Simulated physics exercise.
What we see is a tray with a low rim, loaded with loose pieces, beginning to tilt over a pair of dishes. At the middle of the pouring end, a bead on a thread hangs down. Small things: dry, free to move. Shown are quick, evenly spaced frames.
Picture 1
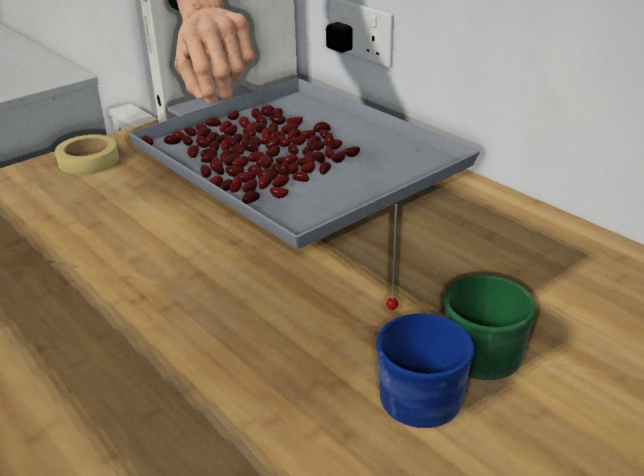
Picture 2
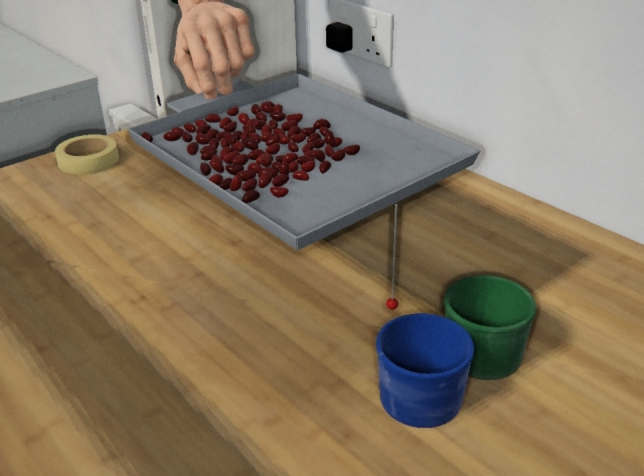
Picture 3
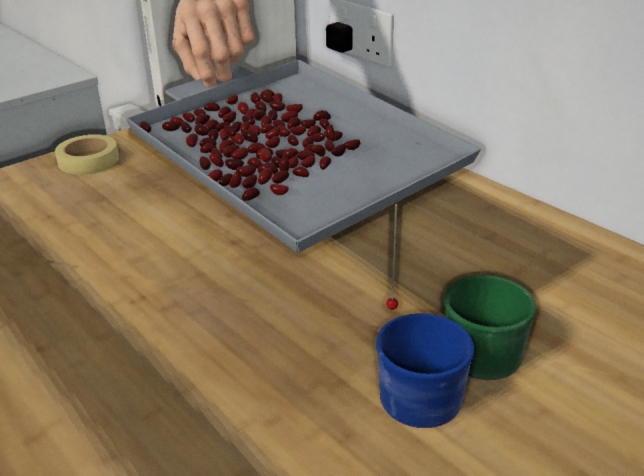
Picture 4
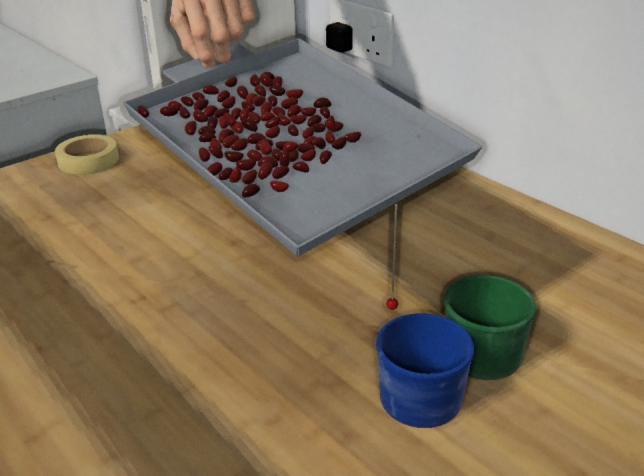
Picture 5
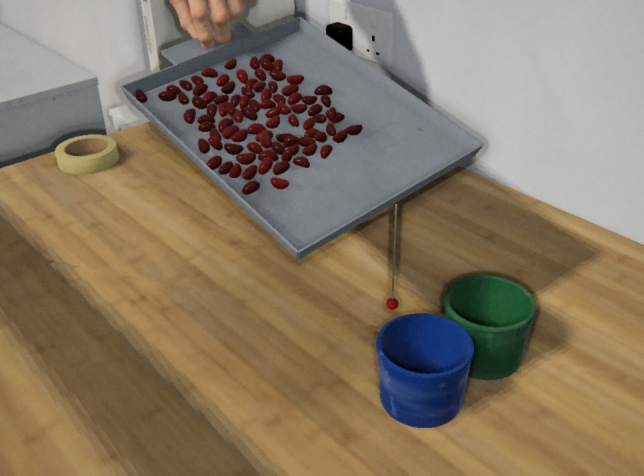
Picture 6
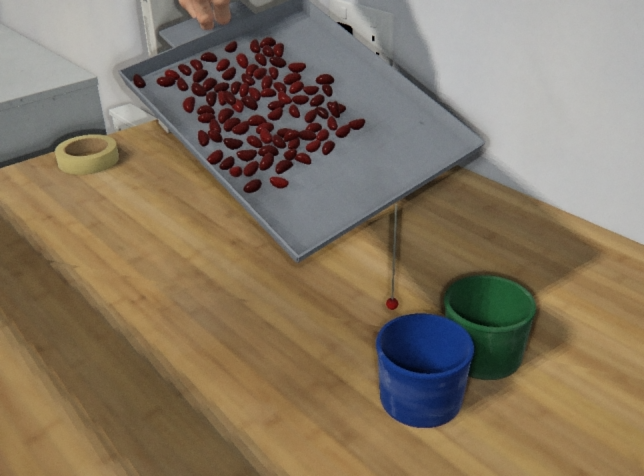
To begin with, a grey tray of dark red beans sits level above a wooden worktop, near a blue dish and a green one, with a hand at its far end. Then the far end rises steadily, tilting the tray toward its near left corner, while the beans barely shift on it.
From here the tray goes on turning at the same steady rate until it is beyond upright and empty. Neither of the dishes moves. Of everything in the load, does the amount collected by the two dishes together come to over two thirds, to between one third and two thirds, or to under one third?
Most likely the dishes are going to collect a small share, below one third of the load.
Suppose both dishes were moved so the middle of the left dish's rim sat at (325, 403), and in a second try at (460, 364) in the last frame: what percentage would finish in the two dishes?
The first try gives 60 per cent, the second 0 per cent.
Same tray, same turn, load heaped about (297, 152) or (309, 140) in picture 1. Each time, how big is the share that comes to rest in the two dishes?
That would be 10 per cent, and then 10 per cent.
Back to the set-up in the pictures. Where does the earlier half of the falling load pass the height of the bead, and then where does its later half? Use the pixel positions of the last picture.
About (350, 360), and after that about (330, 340).
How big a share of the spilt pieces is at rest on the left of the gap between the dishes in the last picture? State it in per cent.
About 90 percent.
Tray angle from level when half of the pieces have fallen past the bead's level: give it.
That would be about 85 degrees from level.
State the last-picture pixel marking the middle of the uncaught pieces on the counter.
Estimated middle: Around (342, 446).
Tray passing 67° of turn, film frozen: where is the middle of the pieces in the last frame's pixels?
Roughly (323, 225).
Soon, tray tipped steeply; most on the tray; a stray few in the left dish; a stray few outside both; about a quarter in the air.
A while on, tray tipped past a quarter turn; a stray few on the tray; a small part in the left dish; about two thirds outside both; about a quarter in the air.
Towards the end, tray tipped past a quarter turn; a small part in the left dish; nearly all outside both.
Finally, tray tipped past a quarter turn; a small part in the left dish; none in the right dish; nearly all outside both.
